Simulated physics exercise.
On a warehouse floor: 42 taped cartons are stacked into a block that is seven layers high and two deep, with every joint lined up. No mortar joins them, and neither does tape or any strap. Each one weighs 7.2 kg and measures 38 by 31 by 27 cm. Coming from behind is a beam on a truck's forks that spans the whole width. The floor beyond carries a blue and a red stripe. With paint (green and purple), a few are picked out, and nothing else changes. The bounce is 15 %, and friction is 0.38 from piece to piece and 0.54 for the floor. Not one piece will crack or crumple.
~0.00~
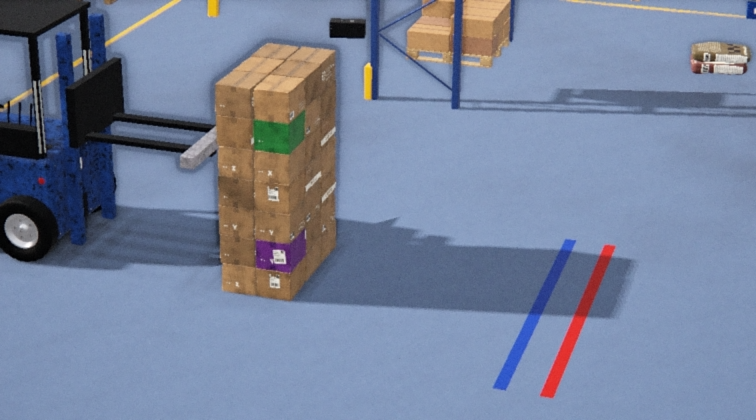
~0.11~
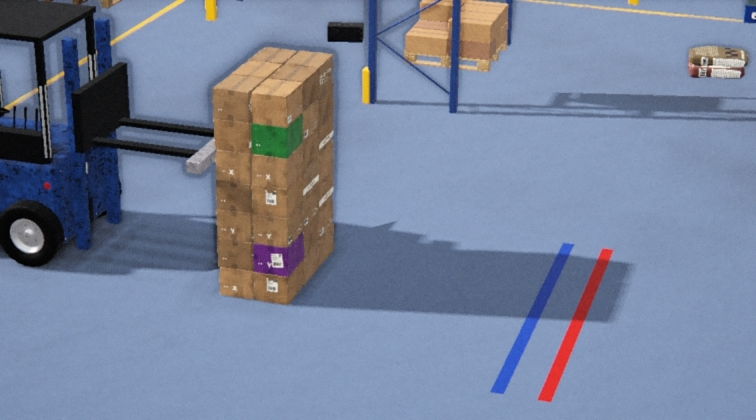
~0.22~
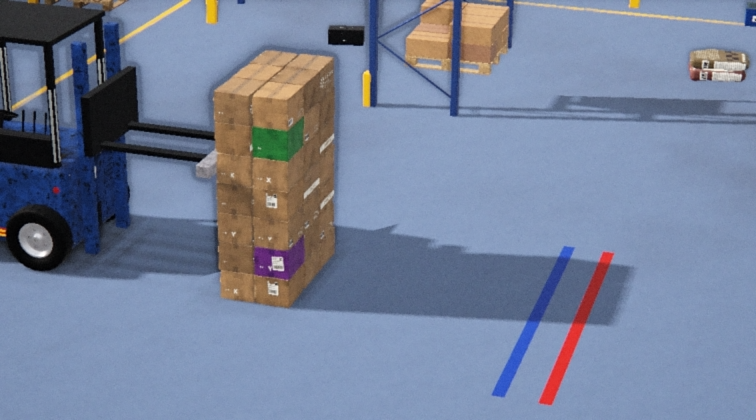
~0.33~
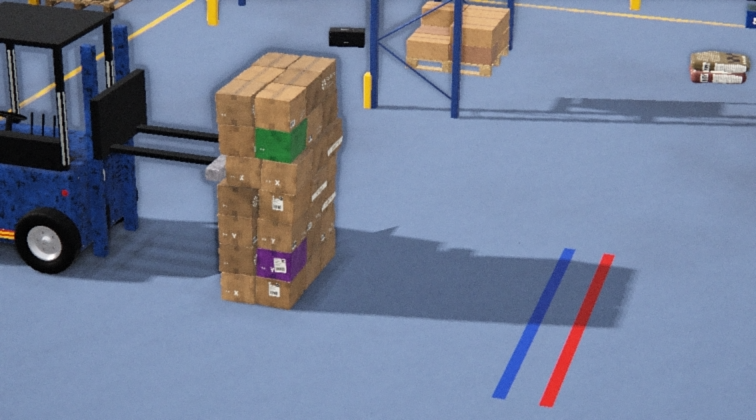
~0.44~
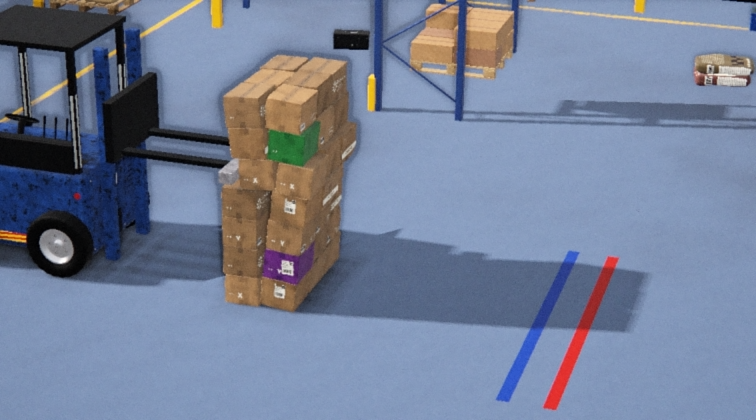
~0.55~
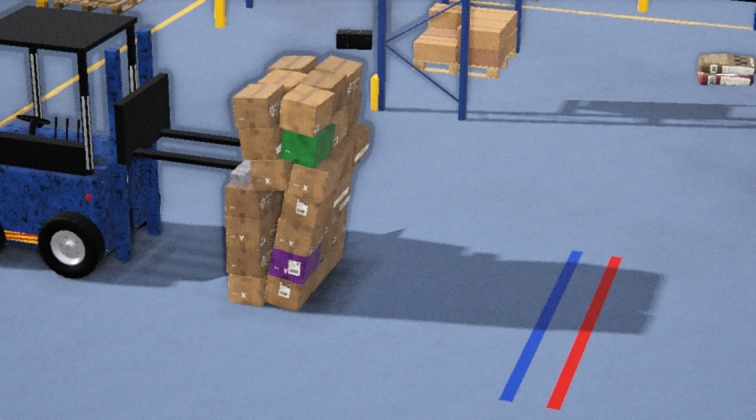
A tall block of brown taped cartons, one painted green near the top and one purple near the bottom, stands on a blue warehouse floor, seen from above at an angle. A blue forklift is at left, a rack behind, and blue and red stripes at right. The forklift moves right, its beam pressing into the block, and the upper cartons shift and lean rightward, gaps opening.
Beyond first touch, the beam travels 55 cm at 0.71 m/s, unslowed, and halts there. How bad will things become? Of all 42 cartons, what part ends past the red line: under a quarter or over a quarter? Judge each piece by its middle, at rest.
Fewer than one in four.
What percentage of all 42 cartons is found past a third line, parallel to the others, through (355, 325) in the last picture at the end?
I'd put it at roughly 50 per cent.
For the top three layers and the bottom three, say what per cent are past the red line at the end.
30 % and 0 %.
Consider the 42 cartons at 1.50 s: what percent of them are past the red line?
0 per cent.
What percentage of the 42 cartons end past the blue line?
15 per cent or so.
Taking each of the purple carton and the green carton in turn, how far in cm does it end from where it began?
Displacement in cm - purple: 70; green: 340.
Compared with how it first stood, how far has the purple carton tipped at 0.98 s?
Some 30°.
By 0.98 s, none of the 42 cartons past the red line, 33 disturbed; purple carton tilted 34°; green carton tilted 34°, 13 cm lower.
By 1.50 s, 1 of the 42 cartons past the red line; purple carton on its side; green carton on its side.
When it is over (3.3 s), 5 of the 42 cartons past the red line; green carton upside down; purple carton on its side. That is 12 per cent. In pixels of the last frame, middles, green carton near (652, 353), purple carton near (355, 295).
